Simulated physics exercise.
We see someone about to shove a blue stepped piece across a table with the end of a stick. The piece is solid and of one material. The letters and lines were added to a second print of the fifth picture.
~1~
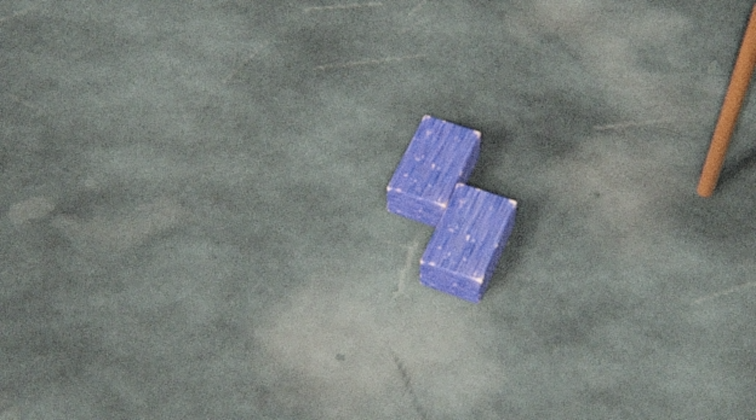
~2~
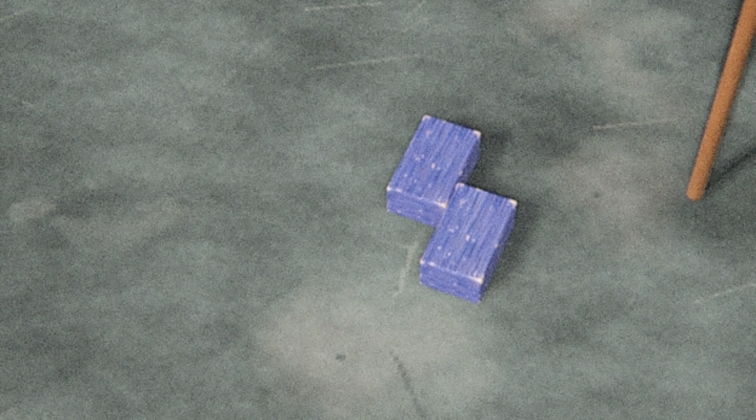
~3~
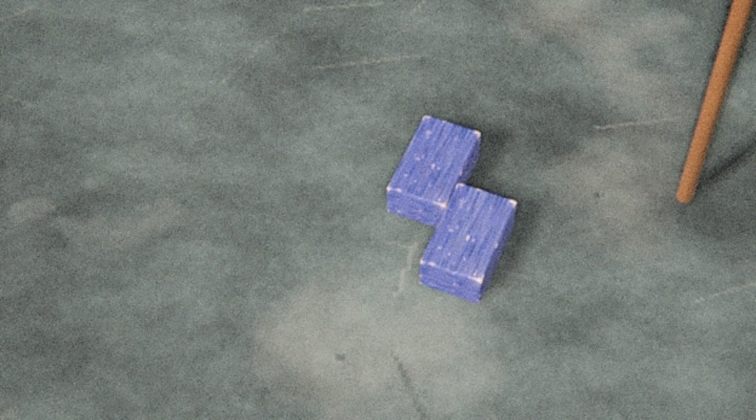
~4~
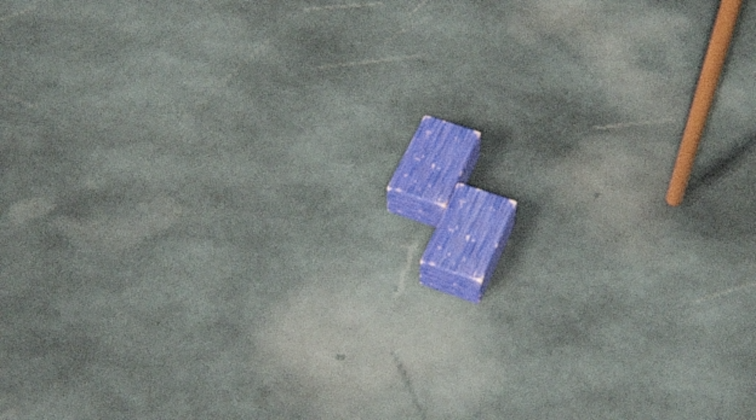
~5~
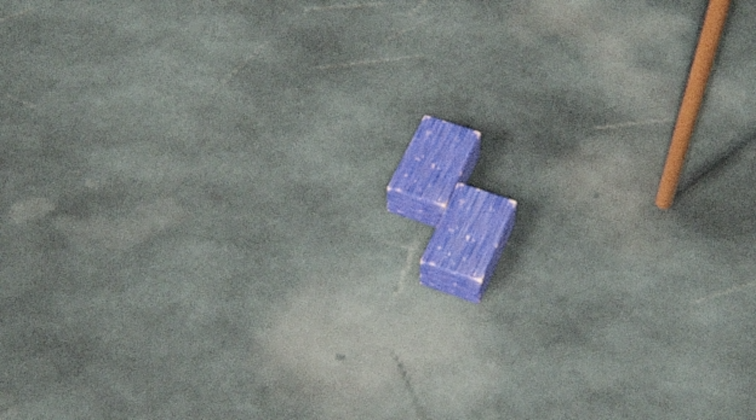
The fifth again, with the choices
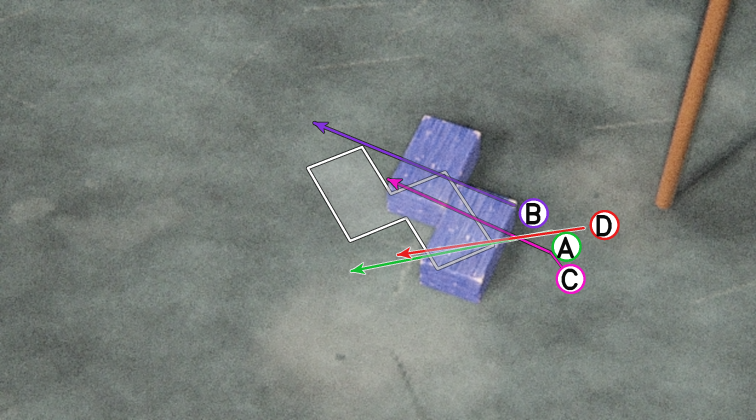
A blue stepped piece lies still while a brown stick at right moves slowly left.
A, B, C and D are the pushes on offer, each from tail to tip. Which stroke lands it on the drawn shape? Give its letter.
Only B fits it in.
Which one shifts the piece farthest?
Stroke C.
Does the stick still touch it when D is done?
Yes.
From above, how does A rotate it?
On that stroke, clockwise.
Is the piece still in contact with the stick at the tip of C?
At the end, yes.
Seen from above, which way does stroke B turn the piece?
Anticlockwise.
On the copy, A from (552, 232) to (351, 271); B from (514, 205) to (314, 123); C from (551, 253) to (388, 179); D from (584, 228) to (398, 255).
On B. First, foot of the stick (440, 176), piece (402, 157).
Then, foot of the stick (368, 146), piece (356, 172).
Finally, foot of the stick (314, 124), piece (356, 172); it fills the outline.
By contrast, A leaves the piece out of the outline, at (402, 141); C leaves the piece out of the outline, at (286, 134); D leaves the piece out of the outline, at (395, 140).
